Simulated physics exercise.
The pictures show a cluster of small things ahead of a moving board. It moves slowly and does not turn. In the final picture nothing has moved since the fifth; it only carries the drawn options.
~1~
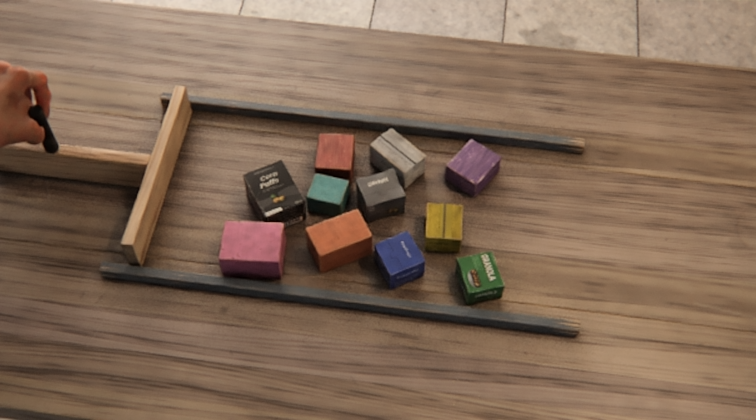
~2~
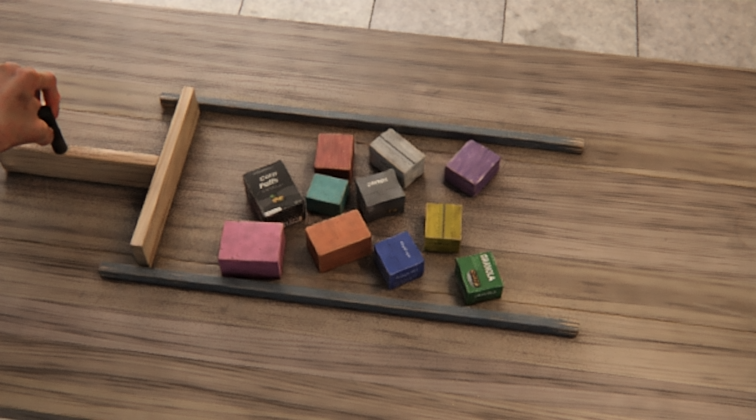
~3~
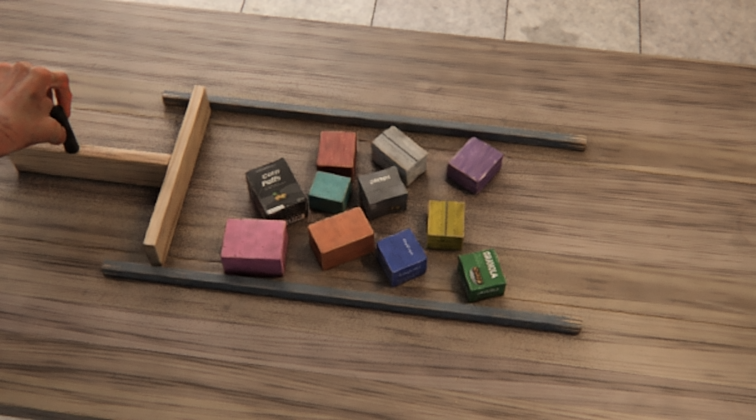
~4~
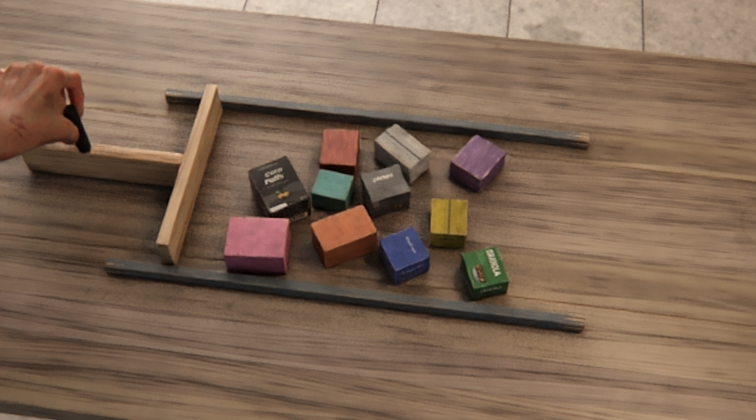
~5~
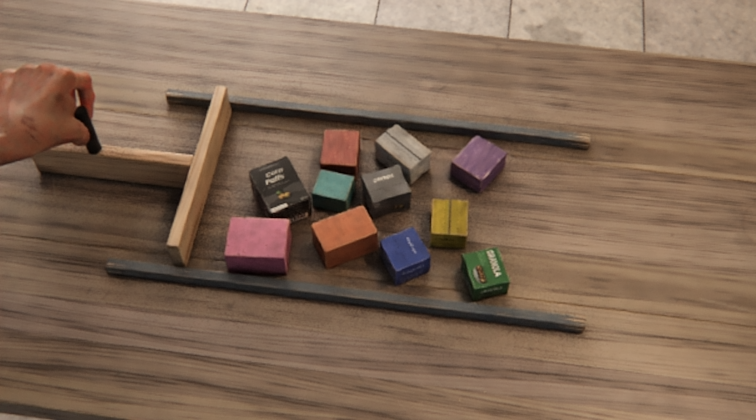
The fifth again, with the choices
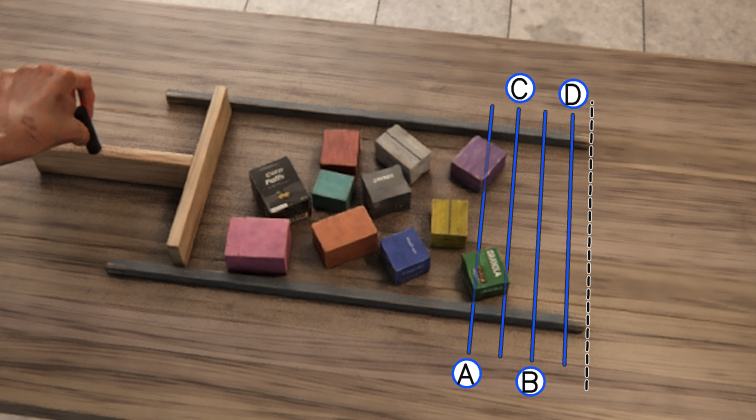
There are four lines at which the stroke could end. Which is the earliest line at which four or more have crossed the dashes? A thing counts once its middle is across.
C.
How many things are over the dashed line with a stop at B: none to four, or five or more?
In all, five or more.
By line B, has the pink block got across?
No.
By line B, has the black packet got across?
No.
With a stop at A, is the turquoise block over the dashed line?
No.
On the marked copy, A at (482, 219); B at (539, 225); C at (510, 222); D at (569, 229); the dashed line at (590, 231).
With C. Early on, board (309, 174); green packet (485, 274); purple block (478, 164); none across.
Further on, board (422, 187); yellow box (551, 230); green packet (538, 284); none across.
At the end, board (509, 197); yellow box (633, 231); green packet (629, 295); four across.
As for the rest, A gets only three across; B gets eight across, but is farther than needed; D gets ten across, but is farther than needed.
